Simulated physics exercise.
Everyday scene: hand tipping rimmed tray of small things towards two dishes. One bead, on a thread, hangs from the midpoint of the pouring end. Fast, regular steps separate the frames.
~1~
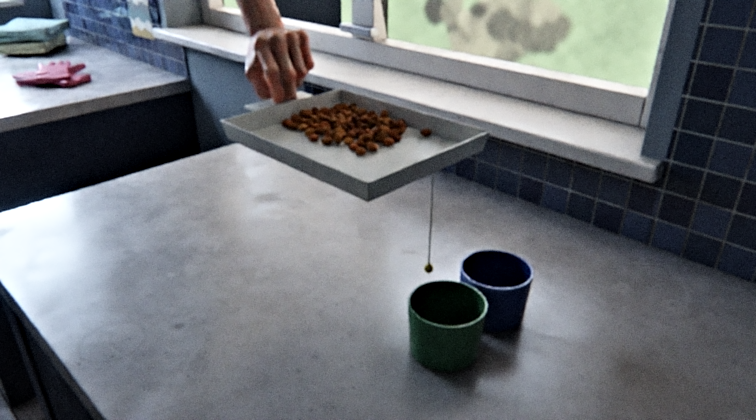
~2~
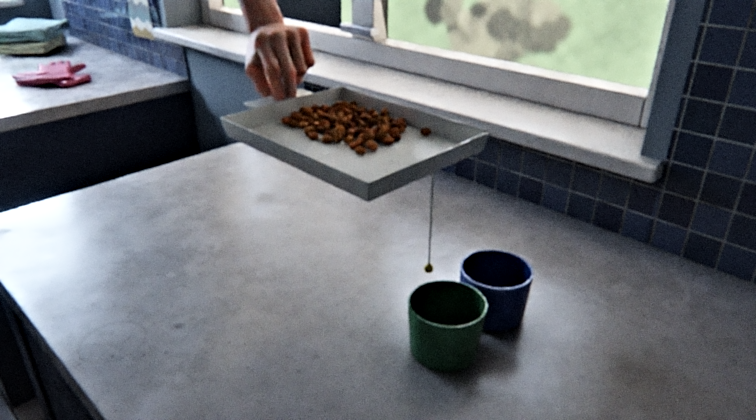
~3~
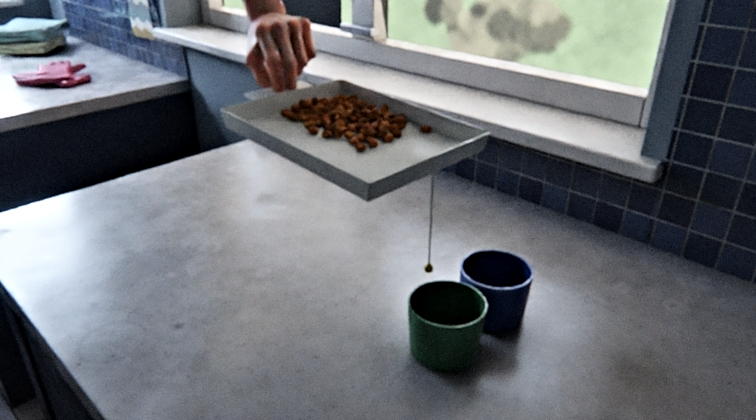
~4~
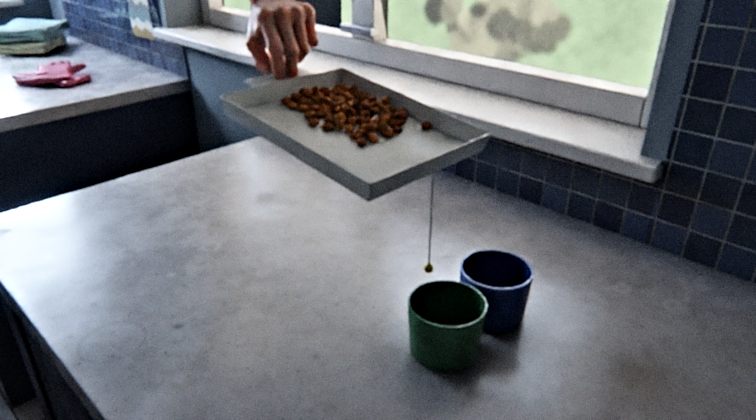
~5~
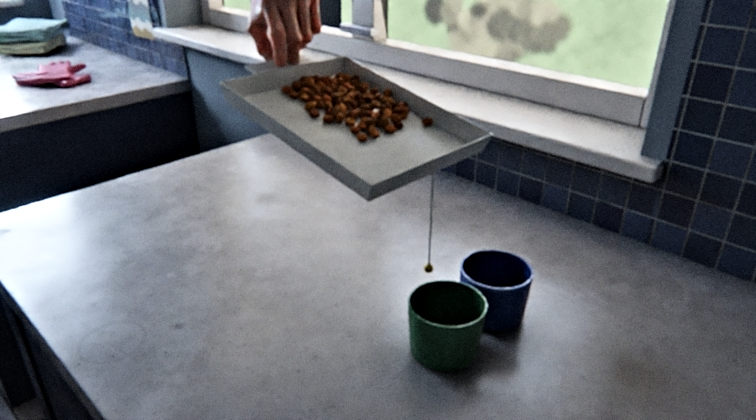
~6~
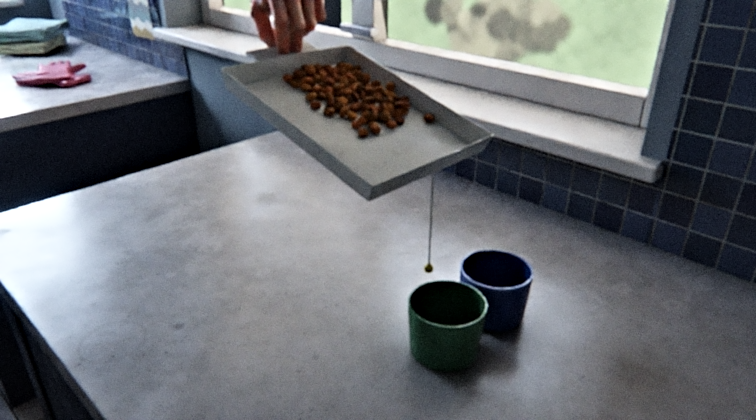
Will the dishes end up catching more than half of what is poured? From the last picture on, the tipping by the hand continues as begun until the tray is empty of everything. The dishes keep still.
Honestly, the catch comes out above half of the load.
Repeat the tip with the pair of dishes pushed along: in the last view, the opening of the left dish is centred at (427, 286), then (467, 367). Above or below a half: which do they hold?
For the two tries in order: Not as much as half, not as much as half.
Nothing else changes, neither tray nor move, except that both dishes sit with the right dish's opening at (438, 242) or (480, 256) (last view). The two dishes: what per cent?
Near 0 % and 20 %.
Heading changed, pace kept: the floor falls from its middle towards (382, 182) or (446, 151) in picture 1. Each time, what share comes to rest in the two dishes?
Somewhere close to 20 % the first time, 50 % the second.
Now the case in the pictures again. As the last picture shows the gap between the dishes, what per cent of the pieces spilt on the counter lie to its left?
Looks like close to 20 per cent of it.
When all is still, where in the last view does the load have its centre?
Near pixel (478, 326).
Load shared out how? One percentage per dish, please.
Split in per cent - left dish 40, right dish 40.
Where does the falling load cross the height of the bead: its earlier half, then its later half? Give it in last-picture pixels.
First around (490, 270), afterwards around (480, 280).
Shortly afterwards, tray tipped steeply; all but a few on the tray; a little in the air.
Next, tray tipped right over; near two thirds on the tray; a little in the left dish; a little in the right dish; a little outside both; a little in the air.
Some moments later, tray tipped past a quarter turn; near a third in the left dish; near a third in the right dish; near a quarter outside both.
In the end, tray tipped past a quarter turn; near a third in the left dish; near a third in the right dish; near a quarter outside both.
